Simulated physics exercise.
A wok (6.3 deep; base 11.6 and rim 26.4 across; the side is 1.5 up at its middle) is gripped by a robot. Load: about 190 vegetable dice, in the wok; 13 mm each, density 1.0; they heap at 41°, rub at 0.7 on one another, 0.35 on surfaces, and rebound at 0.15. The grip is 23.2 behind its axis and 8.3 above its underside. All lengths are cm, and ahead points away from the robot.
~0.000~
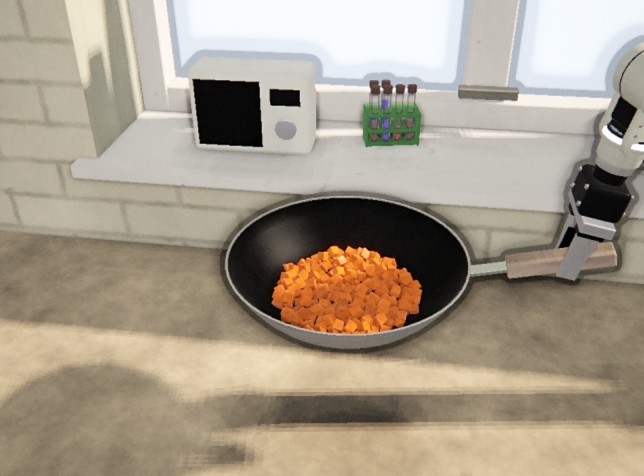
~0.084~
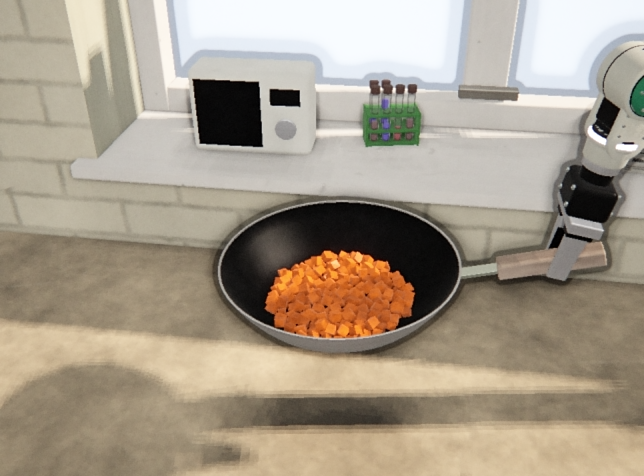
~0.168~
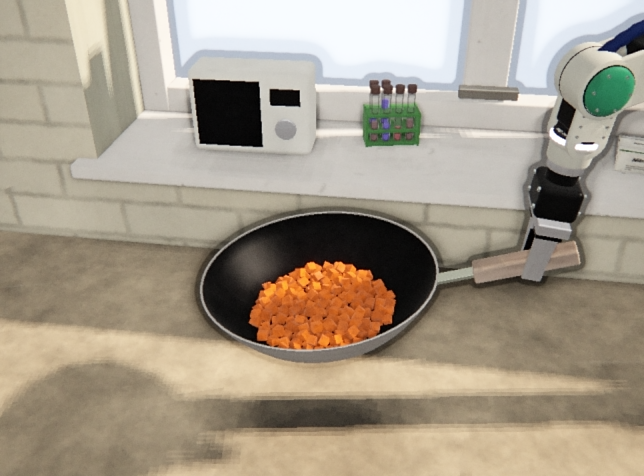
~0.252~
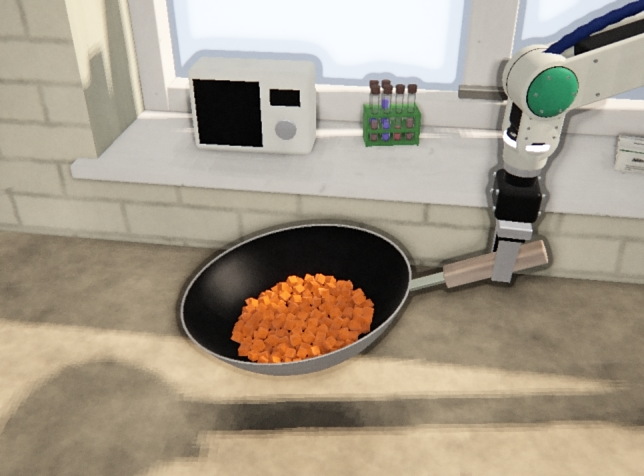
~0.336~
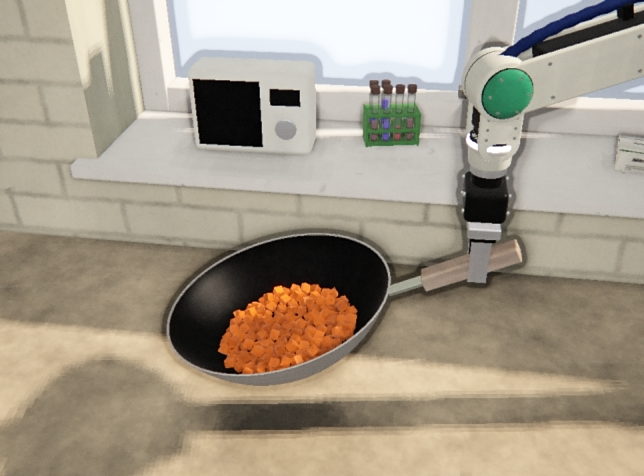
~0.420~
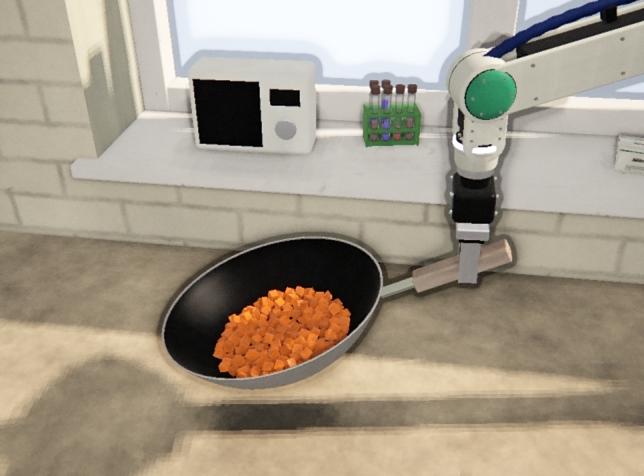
On a counter by a window, a robot arm moves a wok of orange cubes left, tilting it.
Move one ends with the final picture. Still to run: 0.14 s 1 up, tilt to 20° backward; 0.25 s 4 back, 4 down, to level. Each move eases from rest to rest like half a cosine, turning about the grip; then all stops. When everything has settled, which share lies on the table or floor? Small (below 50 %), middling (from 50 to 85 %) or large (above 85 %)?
A middling share, from 50 to 85 %, ends on the table or floor.
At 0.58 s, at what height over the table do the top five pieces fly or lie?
Some 40 cm.
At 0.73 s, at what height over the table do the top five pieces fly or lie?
About 51 cm.
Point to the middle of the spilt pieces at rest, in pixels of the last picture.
At about (137, 401).
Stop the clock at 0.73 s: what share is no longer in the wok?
About 75 per cent by then.
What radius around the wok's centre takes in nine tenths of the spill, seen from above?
Some 30 cm.
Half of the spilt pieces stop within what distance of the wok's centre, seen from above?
About 24 cm.
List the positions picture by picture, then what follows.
The first picture shows wok middle at (347, 280), level; upper third of the load around (356, 284), from x 280 to 415, top at y 250; 193 in the wok.
The second picture shows wok middle at (340, 284), tilted 1° forward; upper third of the load around (349, 289), from x 270 to 410, top at y 255.
The third picture shows wok middle at (321, 295), tilted 5° forward; upper third of the load around (345, 303), from x 255 to 390, top at y 270.
The fourth picture shows wok middle at (300, 308), tilted 9° forward; upper third of the load around (336, 316), from x 240 to 370, top at y 280.
The fifth picture shows wok middle at (285, 318), tilted 13° forward; upper third of the load around (322, 325), from x 225 to 350, top at y 290.
The sixth picture shows wok middle at (279, 321), tilted 14° forward; upper third of the load around (315, 327), from x 220 to 345, top at y 290; 193 in the wok.
By 0.58 s, tilted 20° backward, highest piece 40 above the table; 193 in the wok.
By 0.73 s, tilted 4° backward, highest piece 52 above the table; 45 in the wok, 148 in flight or on a rim.
By 1.01 s, level, highest piece 19 above the table; 117 on the table or floor, 52 in the wok, 24 in flight or on a rim.
By 2.06 s, level, highest piece 19 above the table; 141 on the table or floor, 52 in the wok.
Final count, 141 on the table or floor, 52 in the wok. That is 73 % on the table or floor.
